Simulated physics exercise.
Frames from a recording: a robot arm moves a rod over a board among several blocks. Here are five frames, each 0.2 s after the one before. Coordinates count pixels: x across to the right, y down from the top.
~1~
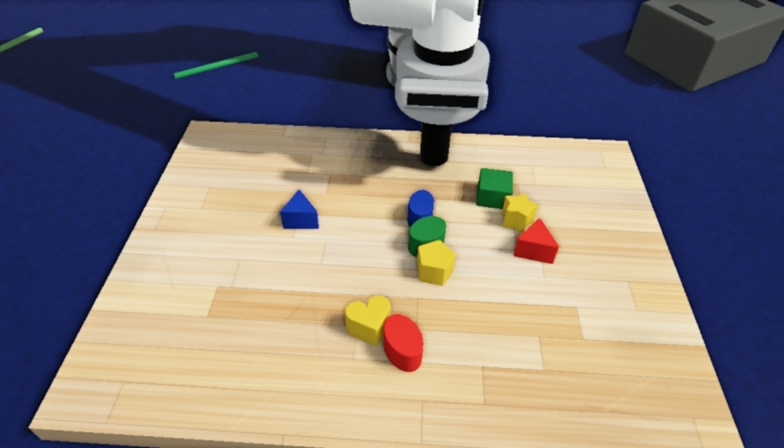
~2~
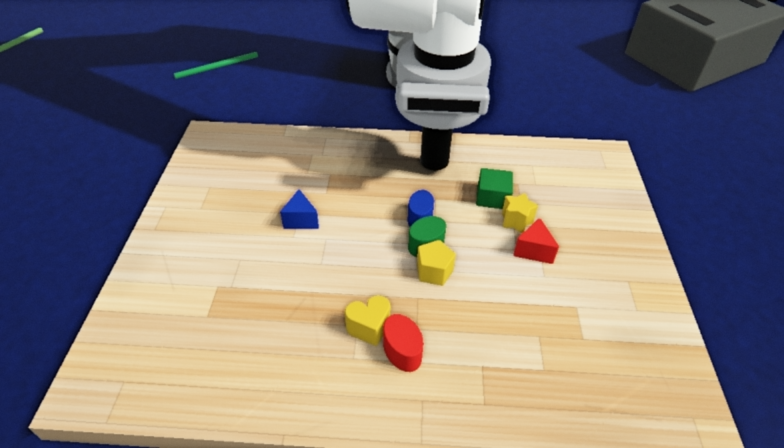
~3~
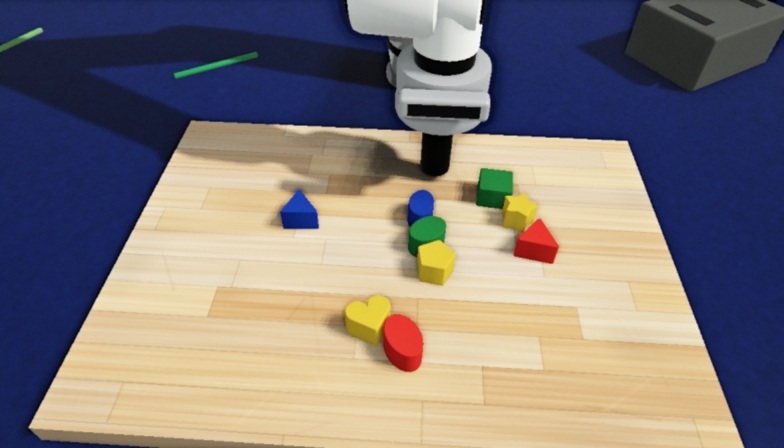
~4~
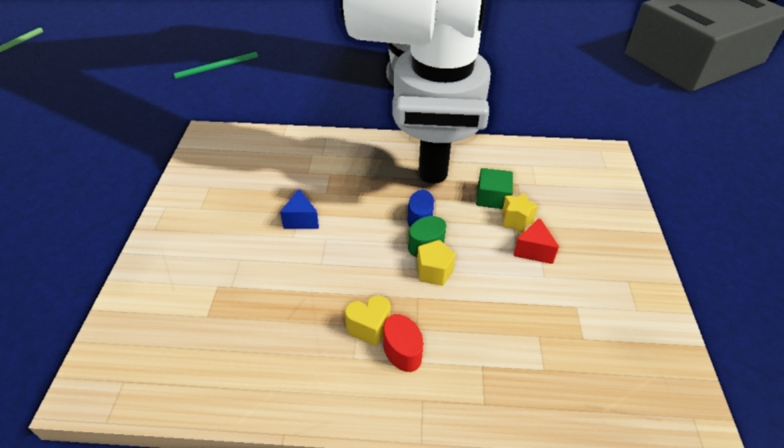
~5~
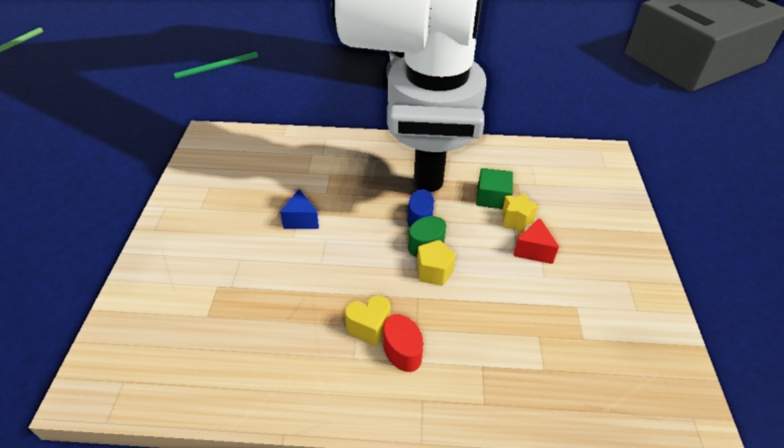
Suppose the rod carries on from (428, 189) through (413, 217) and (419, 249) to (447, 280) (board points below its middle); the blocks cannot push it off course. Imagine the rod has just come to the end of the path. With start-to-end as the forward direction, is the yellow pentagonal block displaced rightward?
Going by the path, no.
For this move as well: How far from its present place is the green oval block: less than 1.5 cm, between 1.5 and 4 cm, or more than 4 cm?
It ends over 4 cm away.
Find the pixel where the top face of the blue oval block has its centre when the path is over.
The top centre is at (391, 247).
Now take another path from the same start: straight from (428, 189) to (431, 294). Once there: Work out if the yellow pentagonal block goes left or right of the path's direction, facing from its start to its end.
Its sideways move is to the left.
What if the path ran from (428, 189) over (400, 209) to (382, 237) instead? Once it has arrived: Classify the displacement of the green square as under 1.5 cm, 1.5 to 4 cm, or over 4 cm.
Overall it shifts less than 1.5 cm.
On the path given first. One third of the way, rod at (414, 210); blue oval block at (407, 224); green oval block at (422, 245), turned 35° anticlockwise; yellow pentagonal block at (443, 267), turned 20° anticlockwise.
Two thirds of the way, rod at (419, 242); blue oval block at (391, 245), turned 85° clockwise; green oval block at (424, 260), turned 25° anticlockwise; yellow pentagonal block at (451, 278), turned 40° anticlockwise.
At the end, rod at (448, 273); blue oval block at (391, 247), turned 90° clockwise; green oval block at (426, 284), turned 40° clockwise; yellow pentagonal block at (466, 293), turned 55° anticlockwise; green square in place.
